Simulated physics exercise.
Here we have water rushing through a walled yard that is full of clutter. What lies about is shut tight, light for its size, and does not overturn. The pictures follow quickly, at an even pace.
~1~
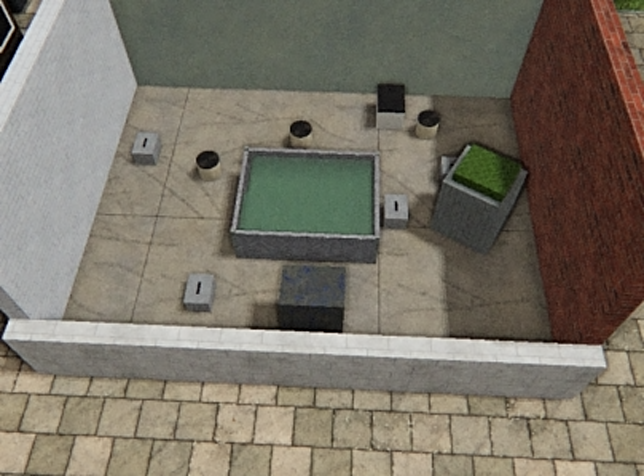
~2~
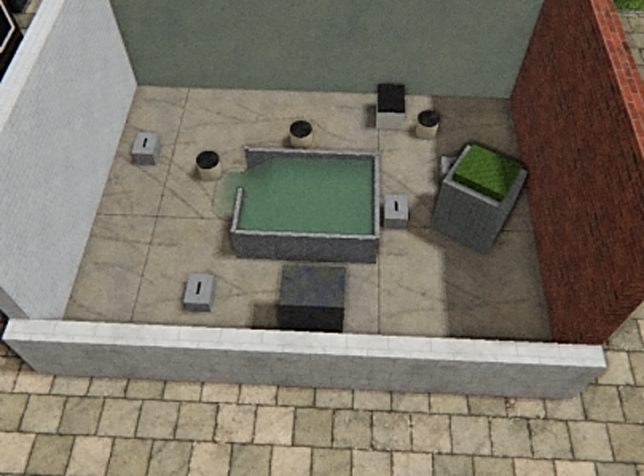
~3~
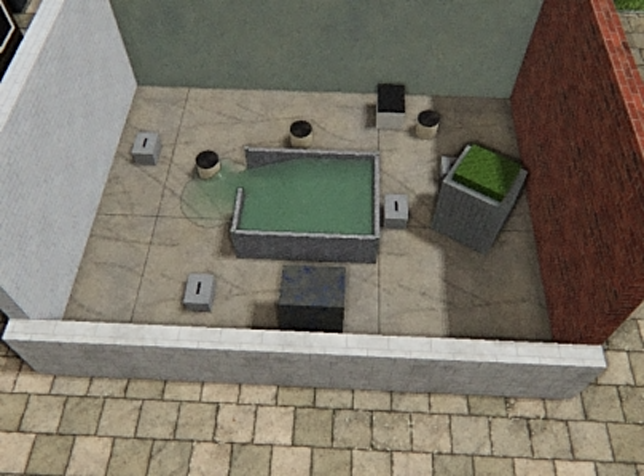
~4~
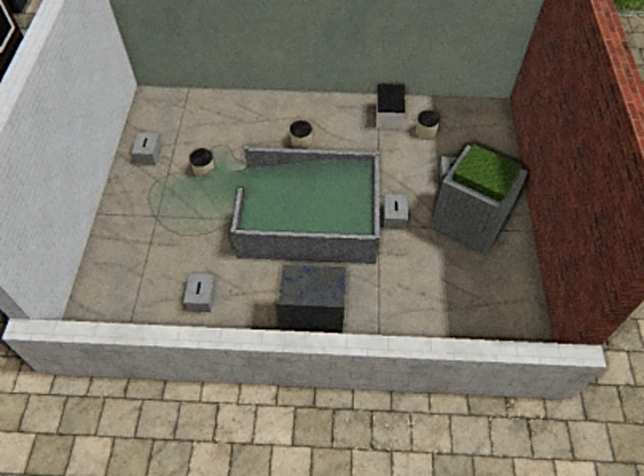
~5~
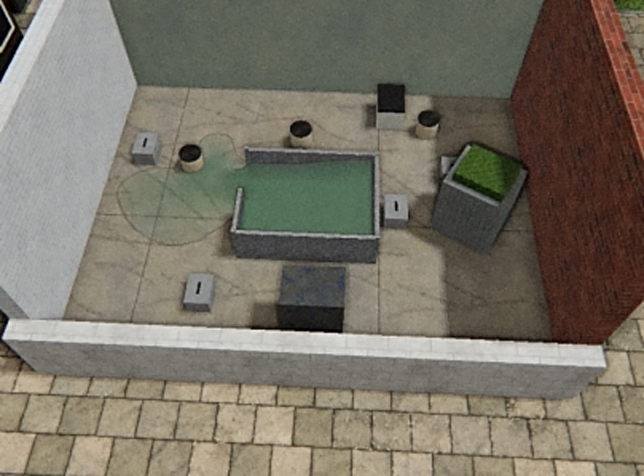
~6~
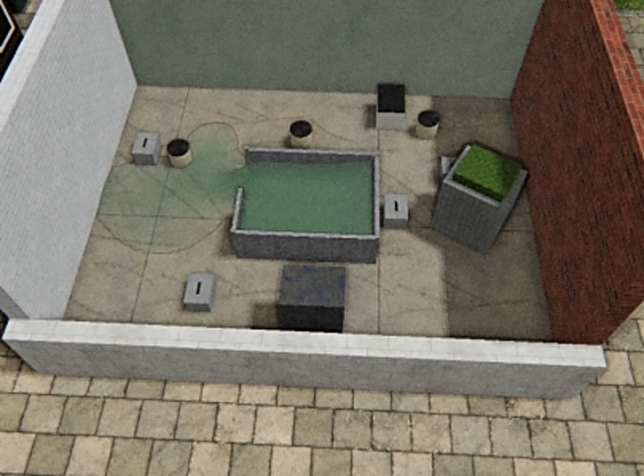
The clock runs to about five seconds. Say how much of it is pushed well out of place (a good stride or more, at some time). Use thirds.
That comes to less than a third.
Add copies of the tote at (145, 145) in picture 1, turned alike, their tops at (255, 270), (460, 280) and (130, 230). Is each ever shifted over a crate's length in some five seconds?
In turn: Under that, not that far, swept aside.
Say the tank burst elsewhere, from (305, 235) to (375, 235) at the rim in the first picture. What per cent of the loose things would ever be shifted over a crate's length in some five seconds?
Close to 10 %.
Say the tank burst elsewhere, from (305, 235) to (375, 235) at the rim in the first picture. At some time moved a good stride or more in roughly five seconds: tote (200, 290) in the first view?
Answer: That far or more.
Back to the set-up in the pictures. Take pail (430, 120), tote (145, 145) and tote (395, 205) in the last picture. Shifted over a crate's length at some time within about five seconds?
As listed: Under that, moved that far, no.
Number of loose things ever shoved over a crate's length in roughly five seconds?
It comes to 2.
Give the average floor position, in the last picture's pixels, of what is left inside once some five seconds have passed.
At about (339, 159).
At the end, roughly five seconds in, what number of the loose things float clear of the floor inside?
The number is 0.
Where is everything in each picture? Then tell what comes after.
A pail at (208, 159), on the bottom; a pail at (301, 128), on the bottom; 0 of 8 have shifted, in the first picture.
A pail at (208, 159), on the bottom; a pail at (301, 128), on the bottom; 0 of 8 have shifted, in the second picture.
A pail at (207, 159), on the bottom; a pail at (301, 128) rests on the ground; 0 of 8 have shifted, in the third picture.
A pail at (201, 157), on the bottom, close to its start; a pail at (301, 128), on the bottom; 1 of 8 have shifted, in the fourth picture.
A pail at (190, 152) rests on the ground, close to its start; a pail at (301, 128), on the bottom; 1 of 8 have shifted, in the fifth picture.
A pail at (178, 147), on the bottom, a stride from its start; a pail at (301, 128) rests on the ground; 1 of 8 have shifted, in the sixth picture.
A moment on, 1 of 8 are well off their spots; 0 afloat.
Next, 2 of 8 are well off their spots; 2 afloat.
Later, 2 of 8 are well off their spots; 1 afloat.
In the end, 2 of 8 are well off their spots, and 2 have been at some point; 0 afloat.
